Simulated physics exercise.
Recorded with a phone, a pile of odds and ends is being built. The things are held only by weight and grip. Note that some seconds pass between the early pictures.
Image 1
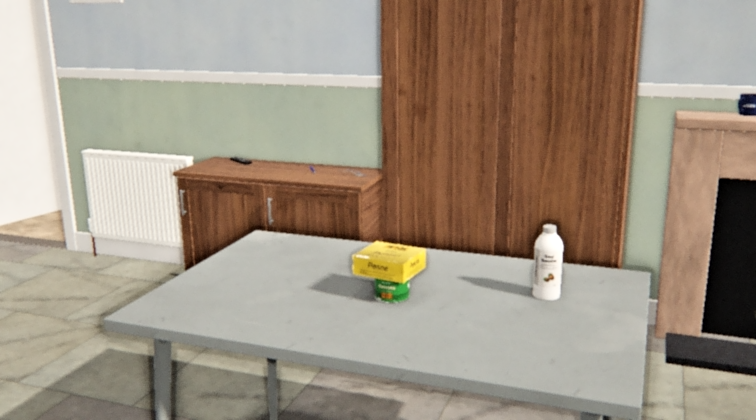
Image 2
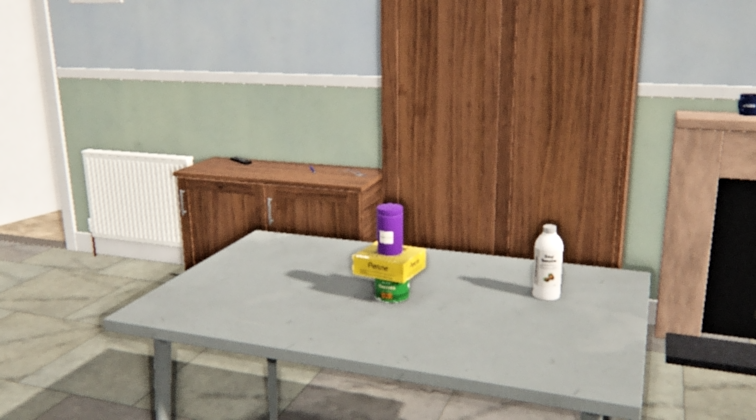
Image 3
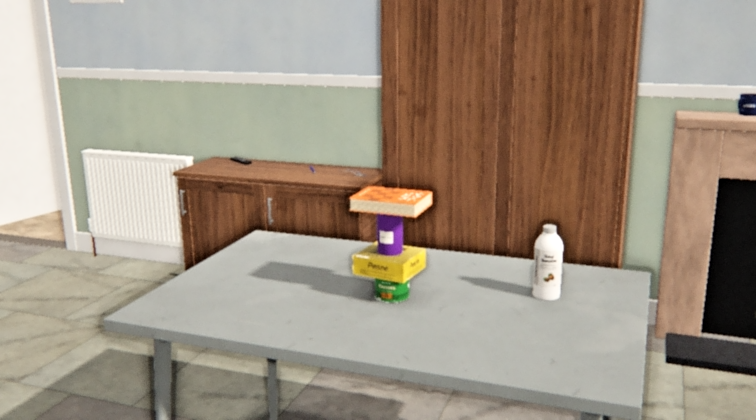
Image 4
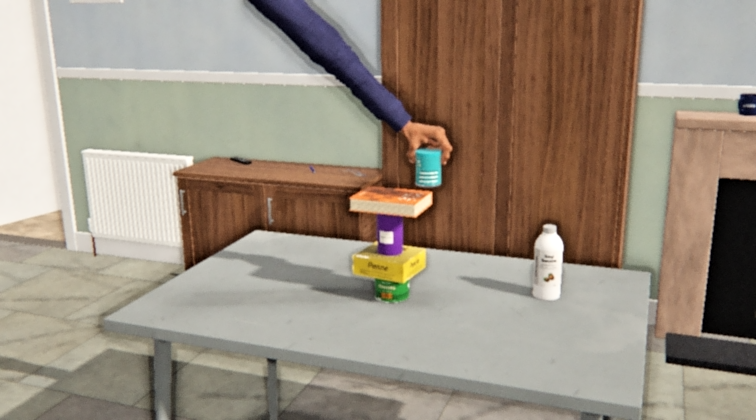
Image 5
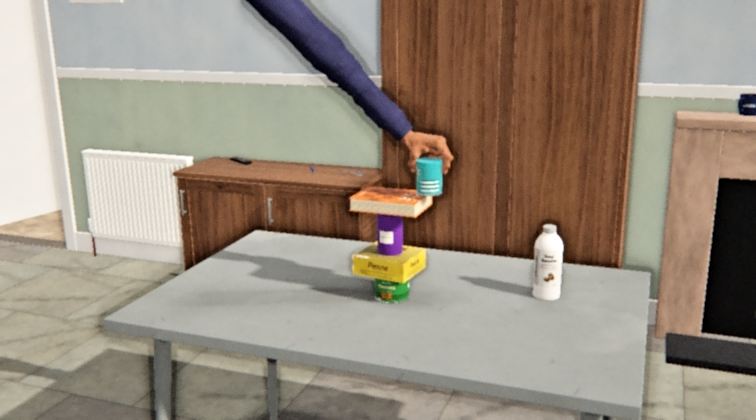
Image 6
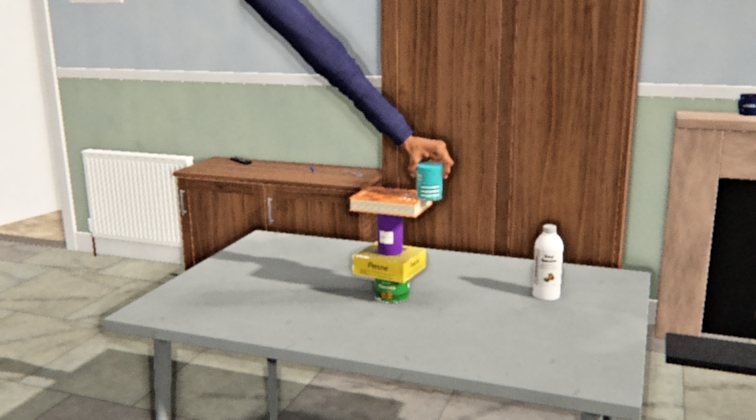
An arm in a dark blue sleeve reaches in from the upper left over a grey table, seen from slightly above in a room with a wooden panel and low cabinet. A green tub, yellow packet, purple jar and orange book appear stacked in that order from the bottom, left of a white bottle. The hand lowers a turquoise tin slightly at the book's right edge, while the camera stays still.
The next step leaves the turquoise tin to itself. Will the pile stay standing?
I expect the pile not to stay intact.
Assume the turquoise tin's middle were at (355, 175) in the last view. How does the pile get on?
Then it comes apart.
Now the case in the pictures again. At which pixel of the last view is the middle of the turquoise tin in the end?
The object finishes somewhere near (442, 294).
Then, 0.40 s after the last picture, turquoise tin now fallen.
Then, 0.50 s after the last picture, things are still on the move.
At rest, fallen, turquoise tin; the other 5 in place. Seen from the same camera at the end, turquoise tin near (442, 294). The pile loses its balance.
